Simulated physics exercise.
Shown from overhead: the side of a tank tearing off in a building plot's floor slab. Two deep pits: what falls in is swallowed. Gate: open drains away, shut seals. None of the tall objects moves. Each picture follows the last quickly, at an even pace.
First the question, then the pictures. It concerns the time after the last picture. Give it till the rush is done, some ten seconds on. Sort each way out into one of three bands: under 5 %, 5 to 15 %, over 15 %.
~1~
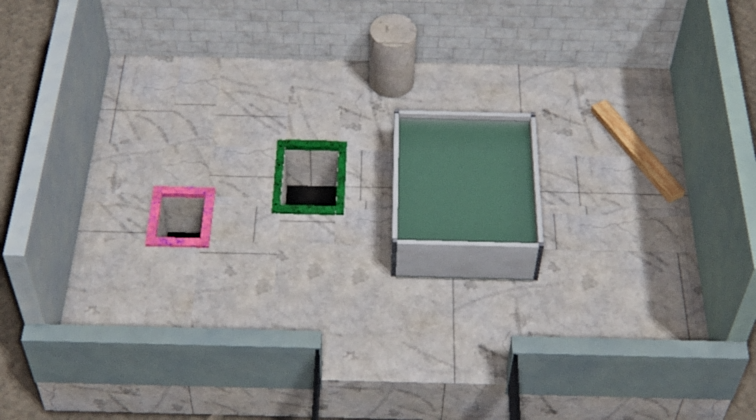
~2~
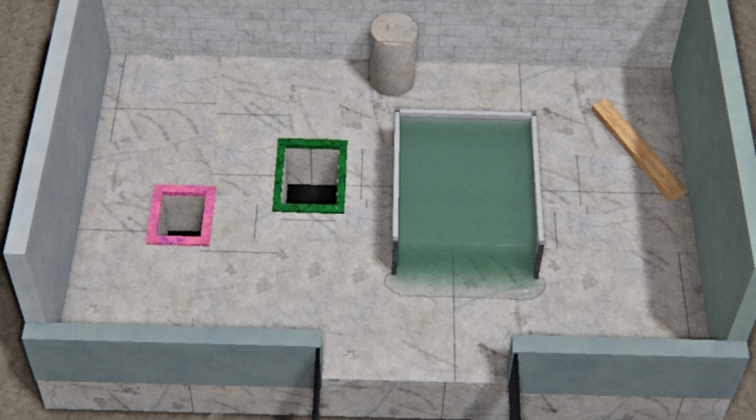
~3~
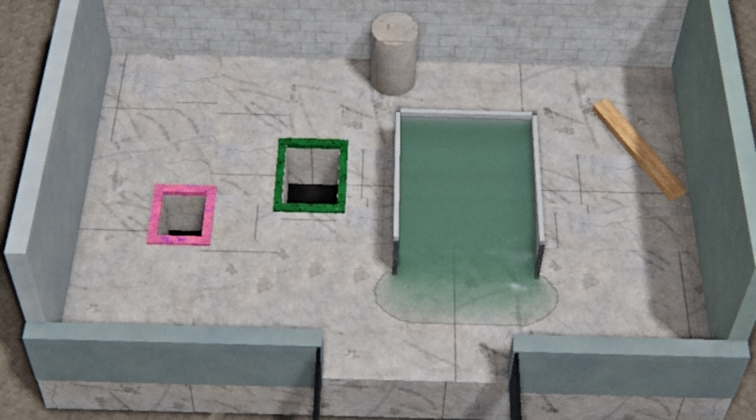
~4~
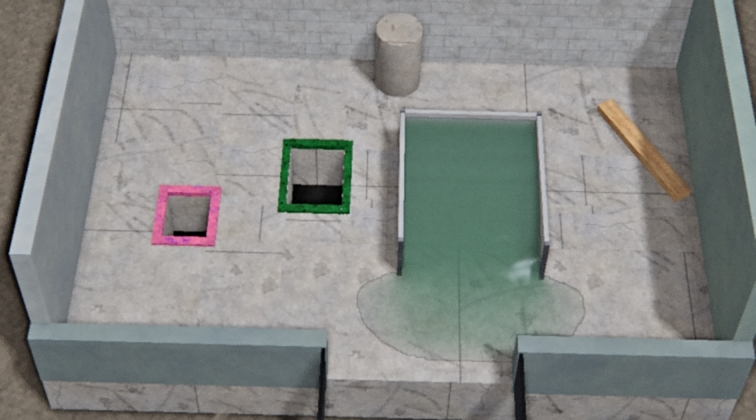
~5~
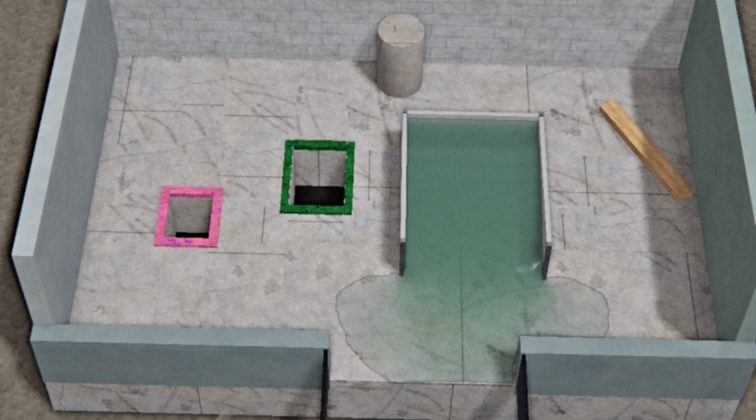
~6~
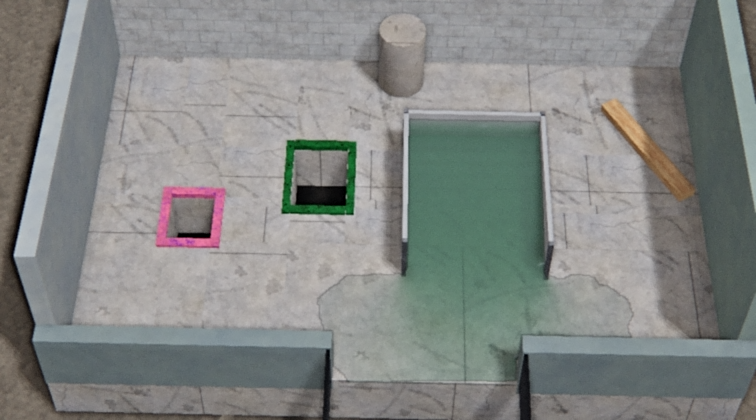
Sorted: Gate - over 15 %; pink pit - under 5 %; green pit - under 5 %.
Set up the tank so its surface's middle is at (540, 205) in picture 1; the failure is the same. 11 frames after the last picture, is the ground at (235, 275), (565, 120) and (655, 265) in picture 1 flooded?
In order: Unflooded, then unflooded, then inundated.
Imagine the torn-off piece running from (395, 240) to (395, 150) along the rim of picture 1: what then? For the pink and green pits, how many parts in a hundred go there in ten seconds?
Pink: 15 percent; green: 20 percent.
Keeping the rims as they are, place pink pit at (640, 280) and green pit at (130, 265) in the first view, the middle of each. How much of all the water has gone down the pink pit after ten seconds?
Note: Pink pit, 4 percent.
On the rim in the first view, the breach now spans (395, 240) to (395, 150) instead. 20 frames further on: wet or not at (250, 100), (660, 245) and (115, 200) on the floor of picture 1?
Unsoaked, then unsoaked, then soaked.
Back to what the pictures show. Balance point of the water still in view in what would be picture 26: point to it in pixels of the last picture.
Near (519, 271).
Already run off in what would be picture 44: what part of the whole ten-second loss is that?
It should be close to 90 percent by then.
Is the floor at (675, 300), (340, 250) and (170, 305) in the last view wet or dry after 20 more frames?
Well, in turn they'd be wet underfoot, dry underfoot and wet underfoot.
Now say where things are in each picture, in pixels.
The open tank at (466, 180) is whole and still, in the first frame.
Water pours out at (466, 265) and has run to (389, 277), in the second frame.
Water pours out at (466, 265) and has run to (551, 296), in the third frame.
The front is at (370, 319), out from the gap at (471, 267), in the fourth frame.
The front is at a hidden place, out from the gap at (473, 268), in the fifth frame.
The front is at a hidden place, out from the gap at (475, 268), in the sixth frame.
A moment on, water covers 15 % of the floor; the gate 15 %, the pink pit 0 %, the green pit 0 %.
Next, water covers 20 % of the floor; the gate 32 %, the pink pit 0 %, the green pit 0 %.
Then, water covers 30 % of the floor; the gate 48 %, the pink pit 0 %, the green pit 0 %.
Later, water covers 45 % of the floor; the gate 59 %, the pink pit 0 %, the green pit 0 %.
In the end, water covers 60 % of the floor; the gate 65 %, the pink pit 0 %, the green pit 0 %.
